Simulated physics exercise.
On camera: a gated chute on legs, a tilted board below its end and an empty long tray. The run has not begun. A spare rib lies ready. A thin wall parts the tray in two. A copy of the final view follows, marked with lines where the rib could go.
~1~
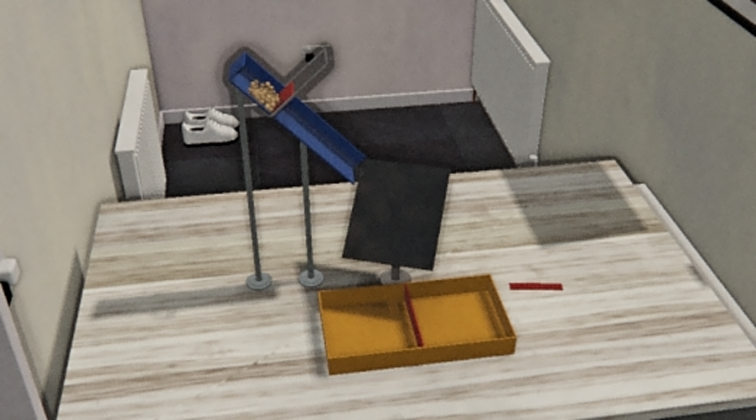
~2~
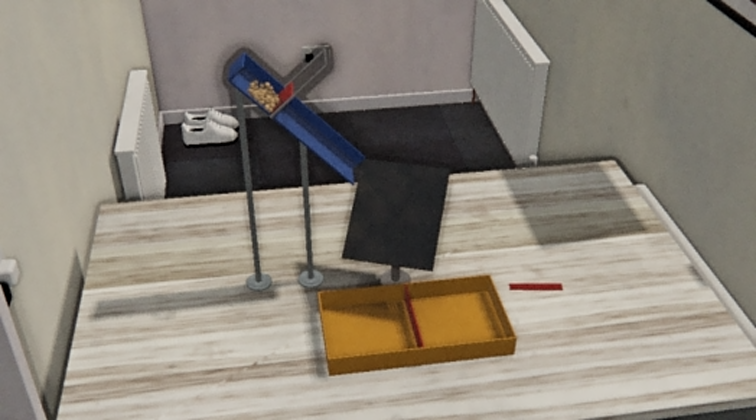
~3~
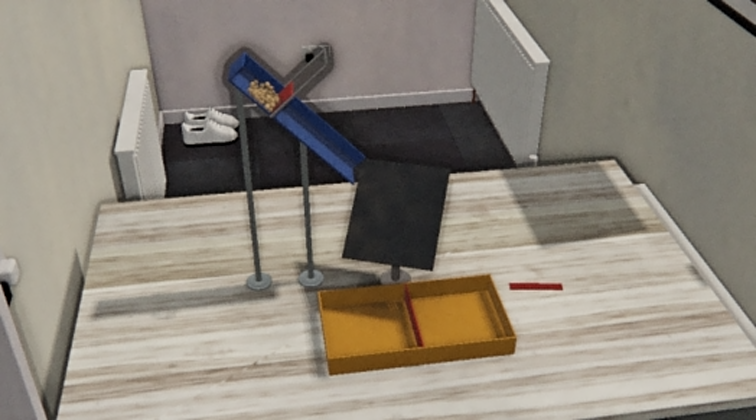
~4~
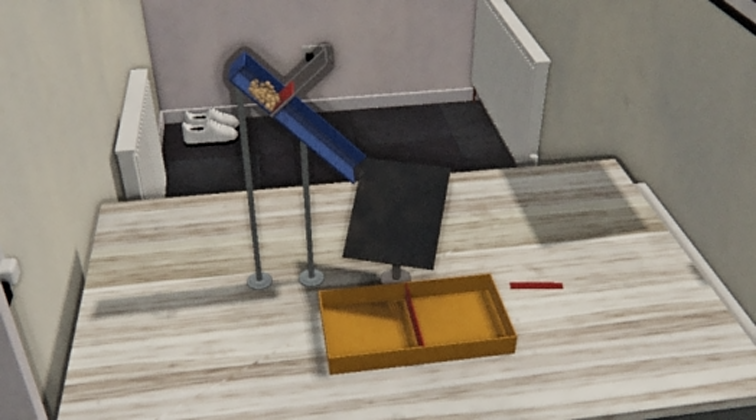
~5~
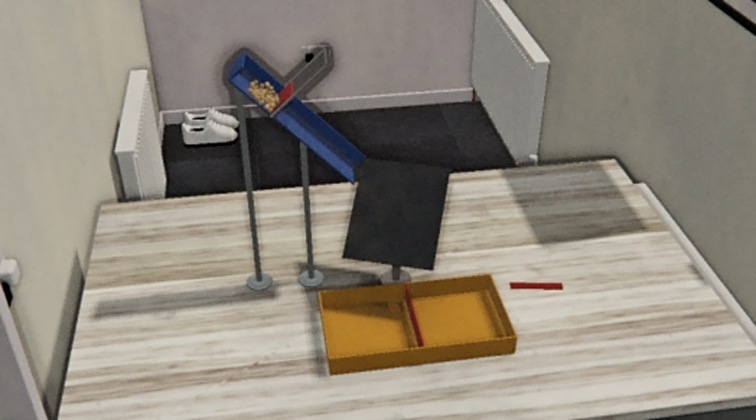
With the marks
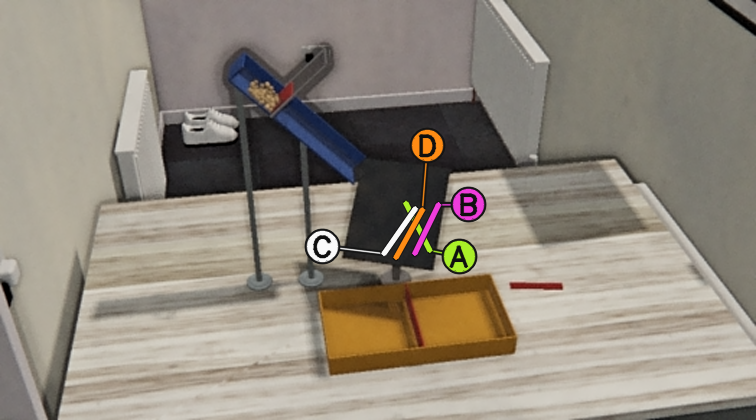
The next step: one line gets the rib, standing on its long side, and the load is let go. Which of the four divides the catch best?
The best line is A.
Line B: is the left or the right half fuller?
The left half.
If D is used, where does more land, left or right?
More lands on the left.
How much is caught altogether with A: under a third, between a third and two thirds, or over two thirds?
It is over two thirds.
On the marked copy, line A from (405, 203) to (429, 250); line B from (438, 204) to (414, 253); line C from (415, 208) to (383, 253); line D from (422, 209) to (396, 257).
Choosing A, of what is caught, about two thirds in the left half, about a third in the right.
Choosing B, of what is caught, nearly all in the left half, a small part in the right.
Choosing C, of what is caught, nearly all in the left half, a small part in the right.
Choosing D, of what is caught, nearly all in the left half, a small part in the right.
